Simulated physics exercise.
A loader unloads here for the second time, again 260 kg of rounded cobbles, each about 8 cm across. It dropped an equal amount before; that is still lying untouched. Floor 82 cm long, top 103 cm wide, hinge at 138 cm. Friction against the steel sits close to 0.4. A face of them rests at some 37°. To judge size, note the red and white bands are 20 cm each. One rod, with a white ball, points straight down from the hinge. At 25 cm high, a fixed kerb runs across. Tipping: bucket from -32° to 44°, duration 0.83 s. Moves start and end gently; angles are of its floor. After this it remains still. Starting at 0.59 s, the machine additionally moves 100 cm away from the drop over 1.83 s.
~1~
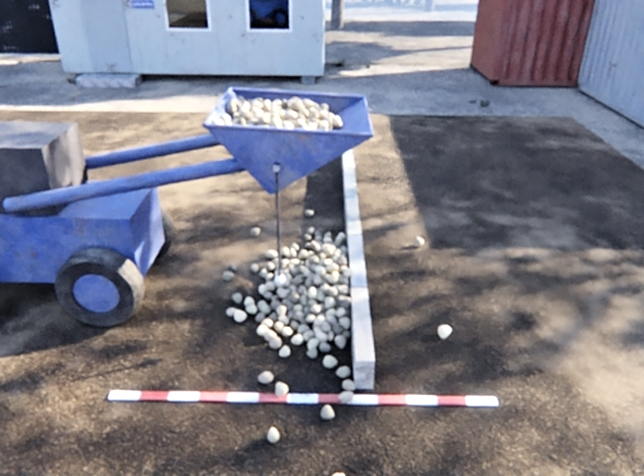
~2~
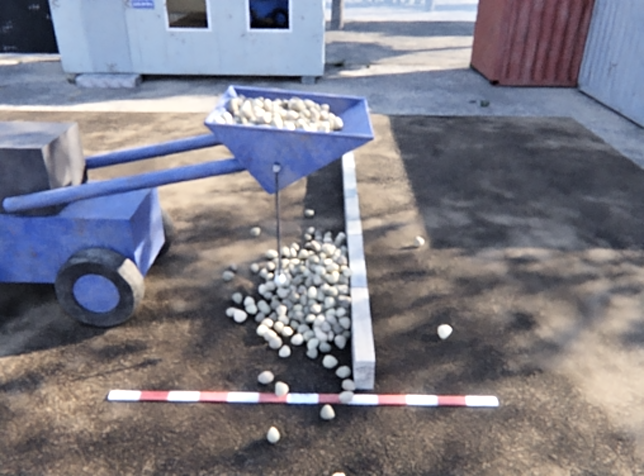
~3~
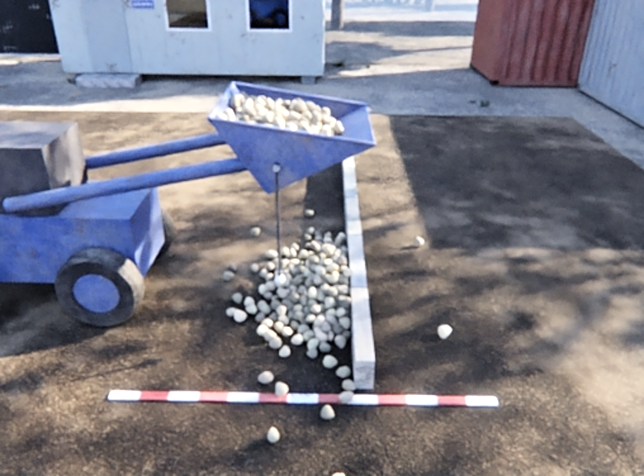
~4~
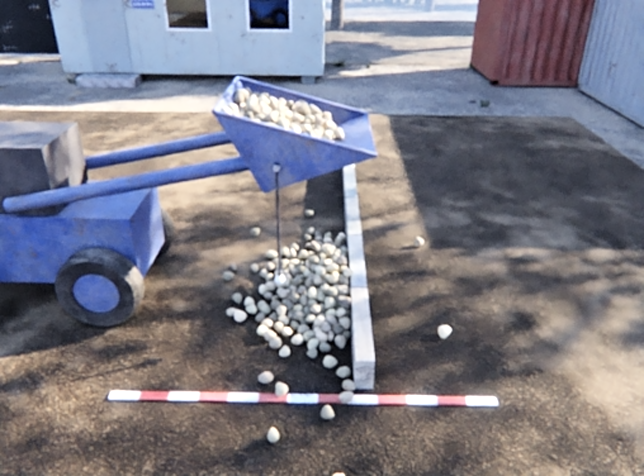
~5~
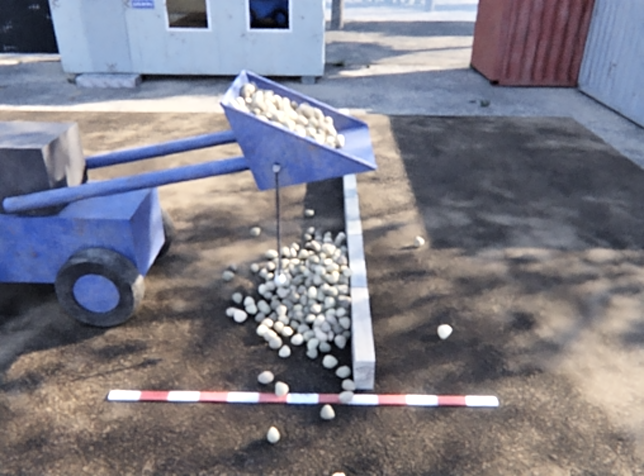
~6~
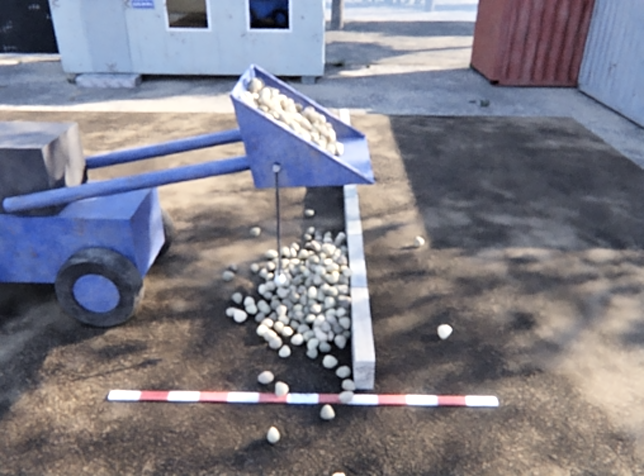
Blue loader bucket full of rounded stones slowly tilting forward, its right lip dipping above a stone pile beside a low kerb.
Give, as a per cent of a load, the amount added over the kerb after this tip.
Close to 48 parts in a hundred.
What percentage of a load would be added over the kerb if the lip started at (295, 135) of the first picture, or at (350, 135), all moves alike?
First some 0, then 20 per cent.
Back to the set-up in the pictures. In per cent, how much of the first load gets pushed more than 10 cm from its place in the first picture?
I'd put it at about 0 per cent.
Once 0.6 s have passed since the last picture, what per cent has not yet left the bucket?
Around 60 per cent of the load is still inside.
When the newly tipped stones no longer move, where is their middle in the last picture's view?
The centre sits about (359, 285).
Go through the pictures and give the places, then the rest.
In the first frame, the bucket is at -32°, its lip at (373, 135); the top of the load is at (270, 106). The earlier load is highest near (332, 272), 25 cm above ground level, 99 % on this side of the kerb, 1 % over the kerb.
In the second frame, the bucket is at -30°, its lip at (374, 138); the top of the load is at (262, 105).
In the third frame, the bucket is at -26°, its lip at (375, 145); the top of the load is at (246, 102).
In the fourth frame, lip at (377, 156), floor tilted -20°, highest stones at (250, 98).
In the fifth frame, lip at (376, 169), floor tilted -12°, highest stones at (254, 94).
In the sixth frame, the bucket is at -3°, its lip at (374, 183); the top of the load is at (258, 90).
Then, 0.3 s after the last picture the floor is at 32°; in per cent of one load, 100 in the bucket, 99 on this side of the kerb, 1 over the kerb; the foremost stones are at (367, 281).
Then, 0.6 s after the last picture the floor is at 44°; in per cent of one load, 58 in the bucket, 139 on this side of the kerb, 2 over the kerb; the foremost stones are at (388, 264).
Then, 2.5 s after the last picture the floor is at 44°; in per cent of one load, 0 in the bucket, 151 on this side of the kerb, 49 over the kerb; the foremost stones are at (578, 305).
Then, 5.1 s after the last picture the floor is at 44°; in per cent of one load, 0 in the bucket, 151 on this side of the kerb, 49 over the kerb; the foremost stones are at (578, 305). Net gain over the kerb, 48.
